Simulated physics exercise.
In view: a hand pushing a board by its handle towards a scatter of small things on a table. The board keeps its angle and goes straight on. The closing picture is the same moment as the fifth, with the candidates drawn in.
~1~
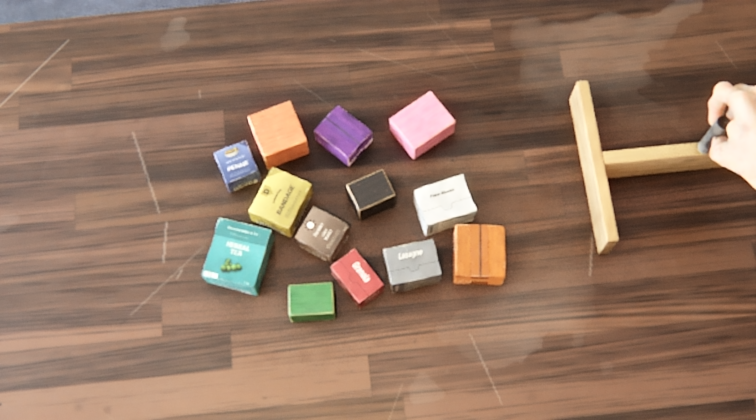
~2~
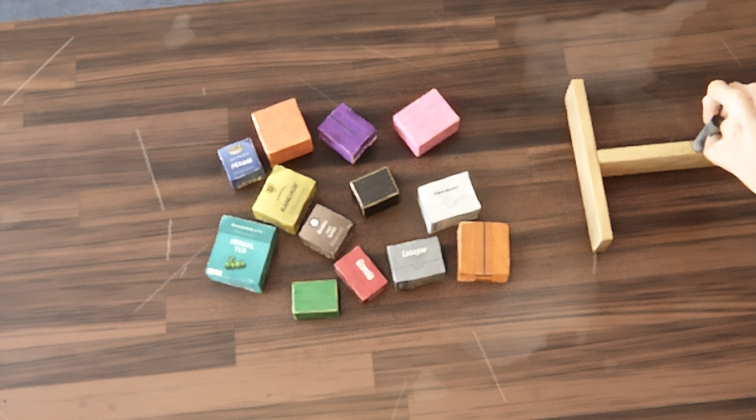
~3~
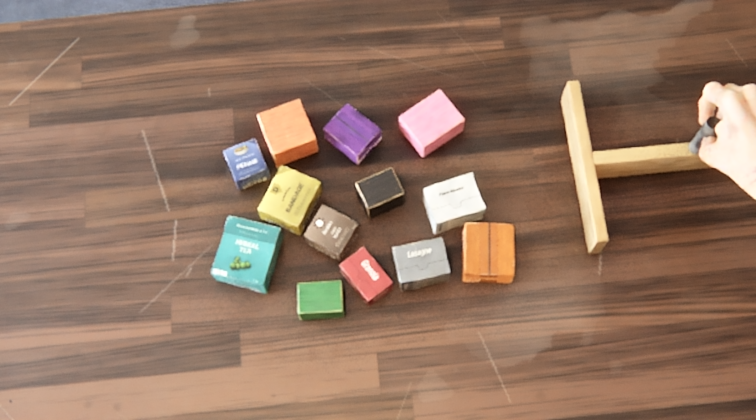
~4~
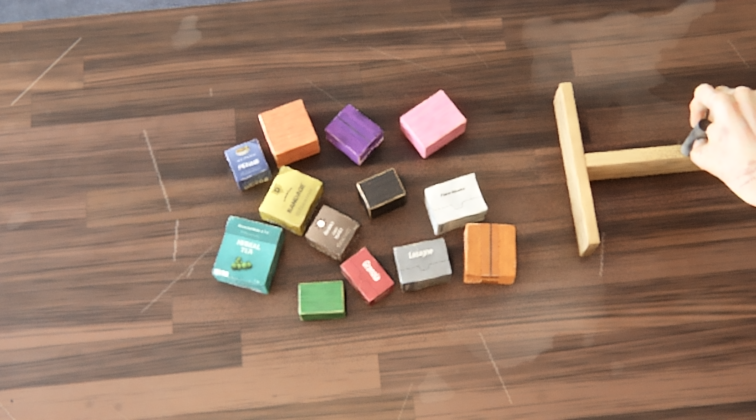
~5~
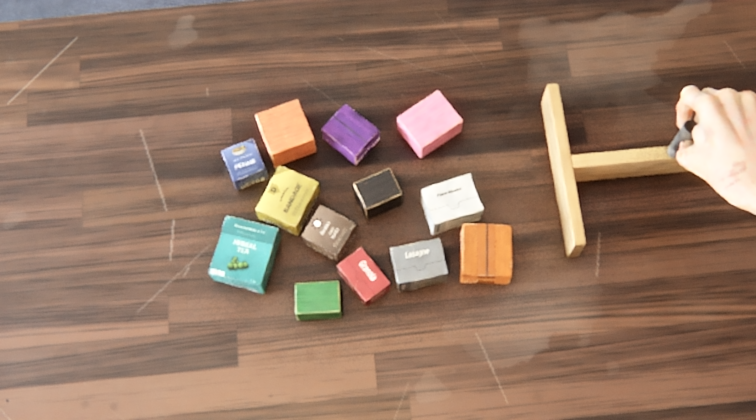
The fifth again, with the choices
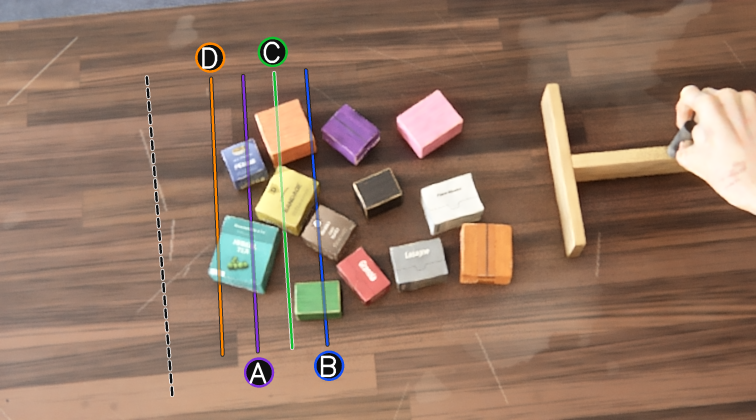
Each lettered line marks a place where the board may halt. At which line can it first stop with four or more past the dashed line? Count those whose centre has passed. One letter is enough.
Up to line A.
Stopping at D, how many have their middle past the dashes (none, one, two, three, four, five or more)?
Five or more.
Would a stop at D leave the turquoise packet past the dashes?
Yes.
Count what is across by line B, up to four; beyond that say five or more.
In all, none.
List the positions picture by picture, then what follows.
In the first frame, orange block (279, 135); yellow box (281, 202); white box (444, 205).
In the second frame, board (592, 157); red packet (361, 276).
In the third frame, board (588, 158); black block (380, 194).
In the fourth frame, board (579, 161); purple box (355, 135).
In the fifth frame, board (566, 162); blue packet (246, 165); brown packet (329, 233); orange box (486, 254).
On the copy, A at (250, 207); B at (316, 200); C at (283, 204); D at (217, 210); the dashed line at (159, 227).
On A. First, board (453, 172); turquoise packet (246, 255); blue packet (246, 165); none across.
Then, board (340, 183); green block (197, 341); blue packet (182, 160); none across.
Finally, board (250, 191); green block (108, 361); turquoise packet (110, 275); five across.
By contrast, B gets none across; C gets only three across; D gets nine across, but is farther than needed.
